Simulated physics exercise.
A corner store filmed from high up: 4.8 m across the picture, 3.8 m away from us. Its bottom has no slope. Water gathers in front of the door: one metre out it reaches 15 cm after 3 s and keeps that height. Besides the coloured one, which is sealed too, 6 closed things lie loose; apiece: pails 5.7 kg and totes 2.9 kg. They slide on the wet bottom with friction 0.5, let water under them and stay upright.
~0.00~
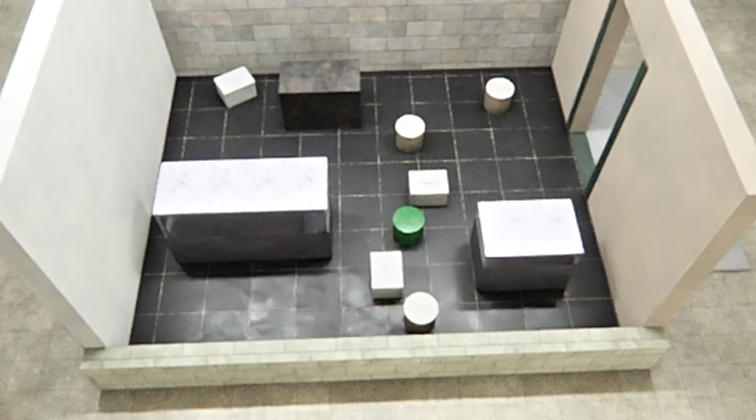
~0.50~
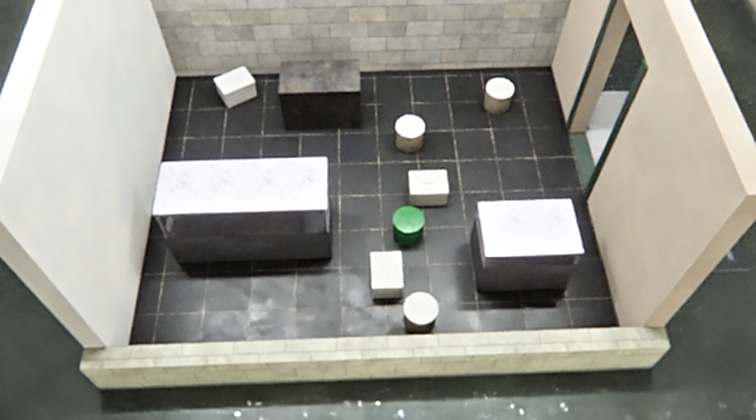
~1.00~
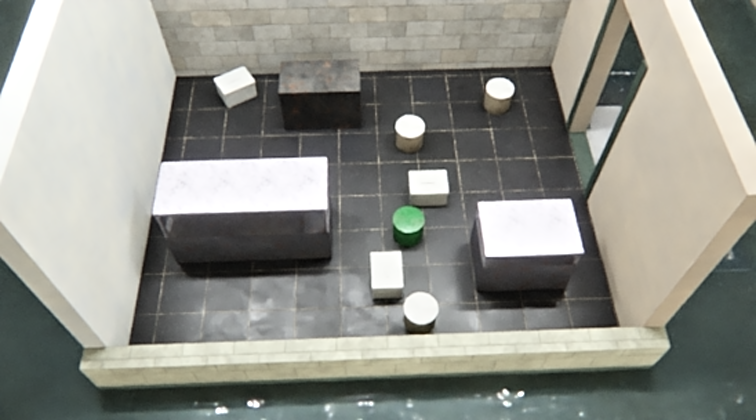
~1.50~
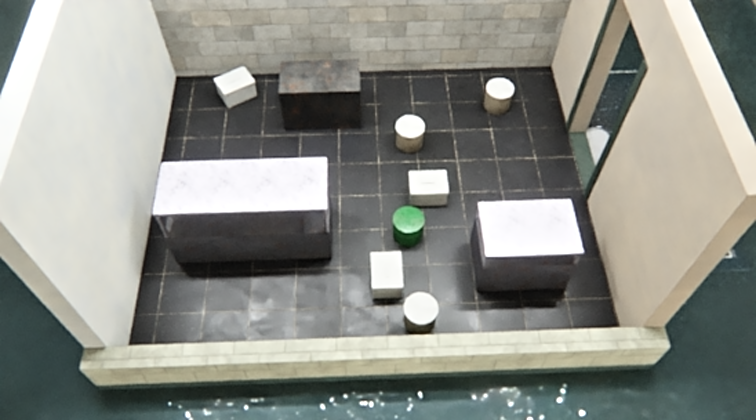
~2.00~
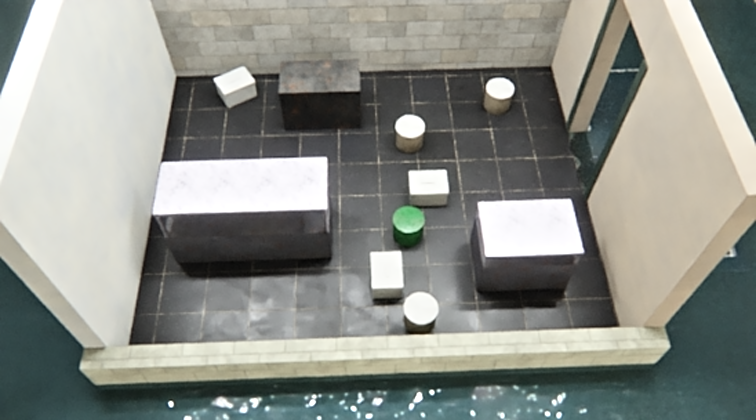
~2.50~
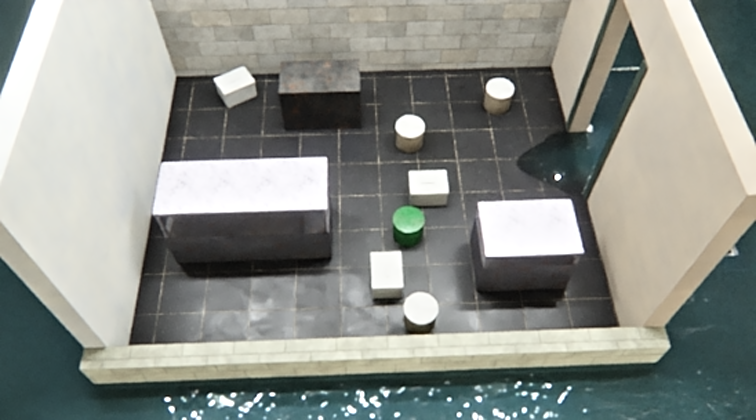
Dark water rises around a small store with a black tiled floor and pale walls, seen from high above by a still camera. A green pail sits near the middle among three pale pails and three white boxes, with white-topped counters left and right and a dark one at the back. The water covers the paving outside, then a little enters through the right doorway, while everything inside stays put.
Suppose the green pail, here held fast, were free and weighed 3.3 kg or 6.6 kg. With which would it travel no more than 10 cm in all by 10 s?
I expect that only the higher weight holds it.
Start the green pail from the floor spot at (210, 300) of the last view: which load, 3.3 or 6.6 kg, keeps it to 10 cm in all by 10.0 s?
The smaller is enough.
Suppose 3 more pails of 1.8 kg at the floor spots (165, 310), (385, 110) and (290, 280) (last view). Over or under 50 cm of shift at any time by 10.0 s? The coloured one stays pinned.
In turn: Under, over, under.
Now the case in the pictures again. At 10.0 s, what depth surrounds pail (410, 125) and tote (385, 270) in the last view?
About 5 and 4 cm.
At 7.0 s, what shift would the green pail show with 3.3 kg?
Roughly 80 cm.
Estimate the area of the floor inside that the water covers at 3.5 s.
Roughly 2.5 m2.
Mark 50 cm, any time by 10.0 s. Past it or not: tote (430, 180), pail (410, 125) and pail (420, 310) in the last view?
In that order: More, less, short of it.
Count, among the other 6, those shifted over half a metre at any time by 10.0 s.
I count 3.
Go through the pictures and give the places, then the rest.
The first picture shows the green pail at (409, 219), on the bottom; water covers 0.0 m2; 0 of 7 have shifted.
The second picture shows the green pail at (409, 219) rests on the ground; water covers 0.0 m2; 0 of 7 have shifted.
The third picture shows the green pail at (409, 219) rests on the ground; water covers 0.0 m2; 0 of 7 have shifted.
The fourth picture shows the green pail at (409, 219), on the bottom; 0.0 m2 under water; 0 of 7 have shifted.
The fifth picture shows the green pail at (409, 219), on the bottom; water covers 0.0 m2; 0 of 7 have shifted.
The sixth picture shows the green pail at (409, 219) rests on the ground; water covers 0.4 m2; 0 of 7 have shifted.
After 3.5 s the green pail would be 0 cm from its start with 3.3 kg and 0 cm from its start with 6.6 kg; 0 cm of water round it then.
After 4.5 s the green pail would be 4 cm from its start with 3.3 kg and 0 cm from its start with 6.6 kg; 3 cm of water round it then.
After 7.0 s the green pail would be 90 cm from its start with 3.3 kg and 0 cm from its start with 6.6 kg; 3 cm of water round it then.
After 10.0 s the green pail would be 118 cm from its start with 3.3 kg and 0 cm from its start with 6.6 kg; 4 cm of water round it then.
